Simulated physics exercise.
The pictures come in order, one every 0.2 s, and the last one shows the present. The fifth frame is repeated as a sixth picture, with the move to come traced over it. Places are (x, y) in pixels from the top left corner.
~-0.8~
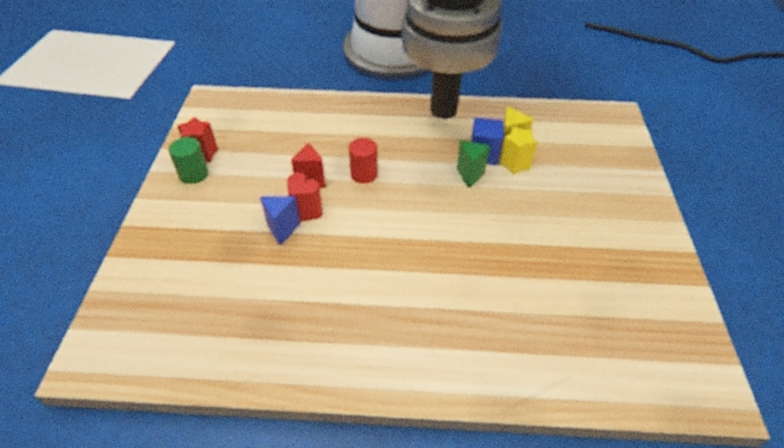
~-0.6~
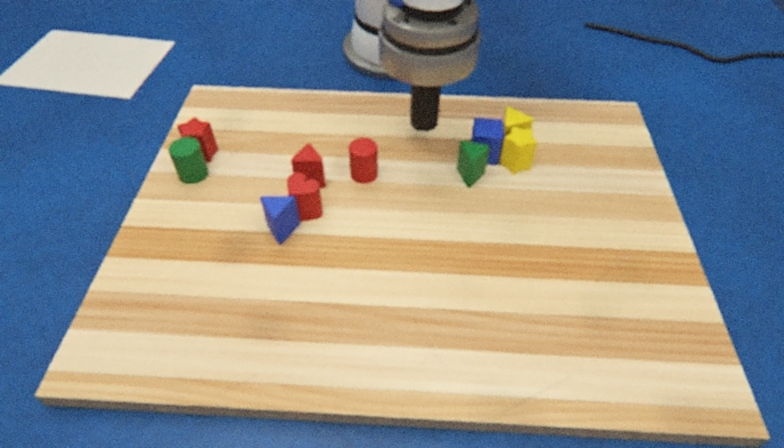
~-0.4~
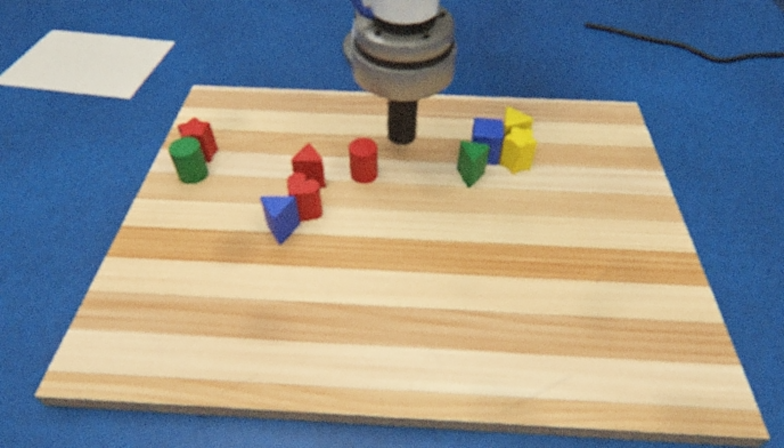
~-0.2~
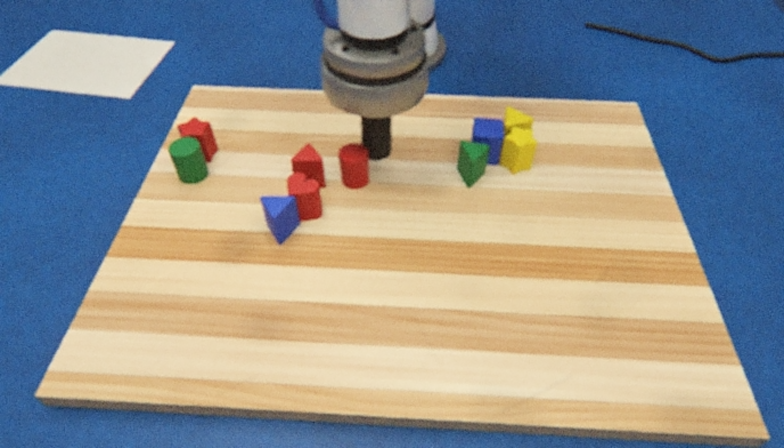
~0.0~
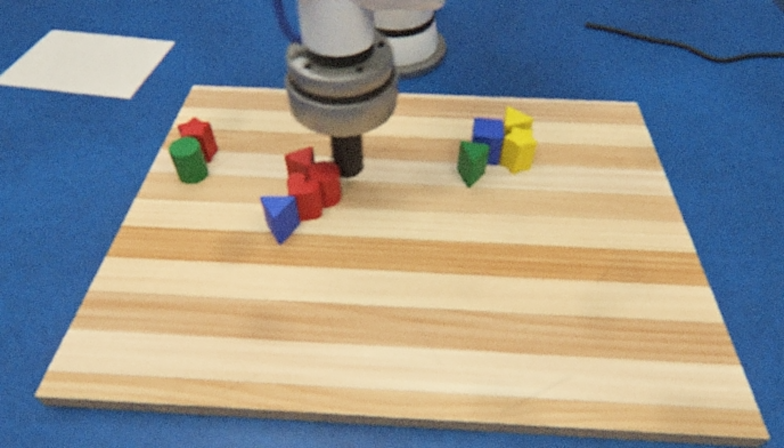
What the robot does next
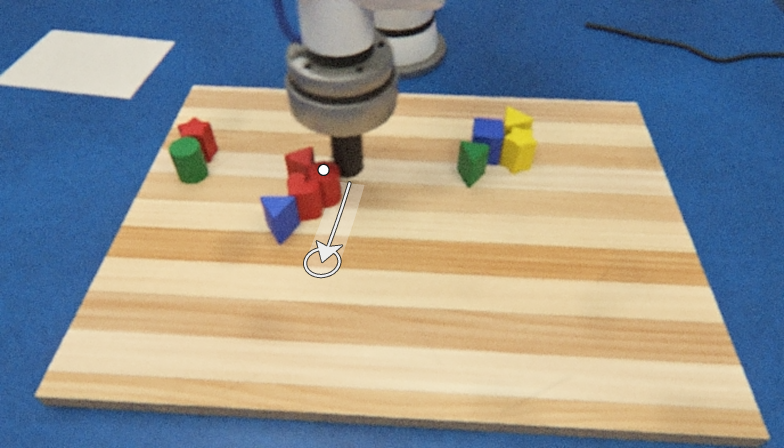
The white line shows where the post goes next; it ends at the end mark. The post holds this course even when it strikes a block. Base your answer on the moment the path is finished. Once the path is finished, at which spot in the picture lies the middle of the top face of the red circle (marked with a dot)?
That would be at about pixel (294, 212).
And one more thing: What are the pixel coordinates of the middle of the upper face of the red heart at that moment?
When the path ends, it will be at (270, 196).
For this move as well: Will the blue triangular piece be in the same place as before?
No
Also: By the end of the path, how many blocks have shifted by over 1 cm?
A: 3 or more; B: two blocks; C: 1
Answer: A.
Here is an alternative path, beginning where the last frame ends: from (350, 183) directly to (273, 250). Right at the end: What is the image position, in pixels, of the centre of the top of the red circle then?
At (230, 226).
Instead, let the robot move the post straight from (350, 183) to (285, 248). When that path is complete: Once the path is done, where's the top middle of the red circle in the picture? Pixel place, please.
The middle of its upper face will lie at (243, 222).
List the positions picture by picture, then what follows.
The first frame shows tip of the post (444, 112), middles of tops, blue triangular piece (276, 203), red heart (301, 184), red triangular piece (307, 154), red circle (363, 146).
The second frame shows post (424, 124), nothing pushed.
The third frame shows post (402, 137), nothing pushed.
The fourth frame shows post (377, 152), red circle (353, 152).
The fifth frame shows post (349, 169), blue triangular piece (276, 203), red heart (301, 184), red triangular piece (302, 155), red circle (324, 170).
The line goes in a line from (350, 183) to (322, 262); the dot is on the red circle.
On the path given first. One third of the way, post (341, 193); blue triangular piece (270, 211), turned 30° clockwise; red heart (281, 194), turned 40° clockwise; red circle (309, 189).
Two thirds of the way, post (331, 220); blue triangular piece (259, 217), turned 20° clockwise; red heart (270, 196), turned 65° clockwise; red circle (296, 205).
At the end, post (320, 248); blue triangular piece (256, 217), turned 20° clockwise; red heart (270, 196), turned 65° clockwise; red triangular piece unmoved; red circle (294, 212).
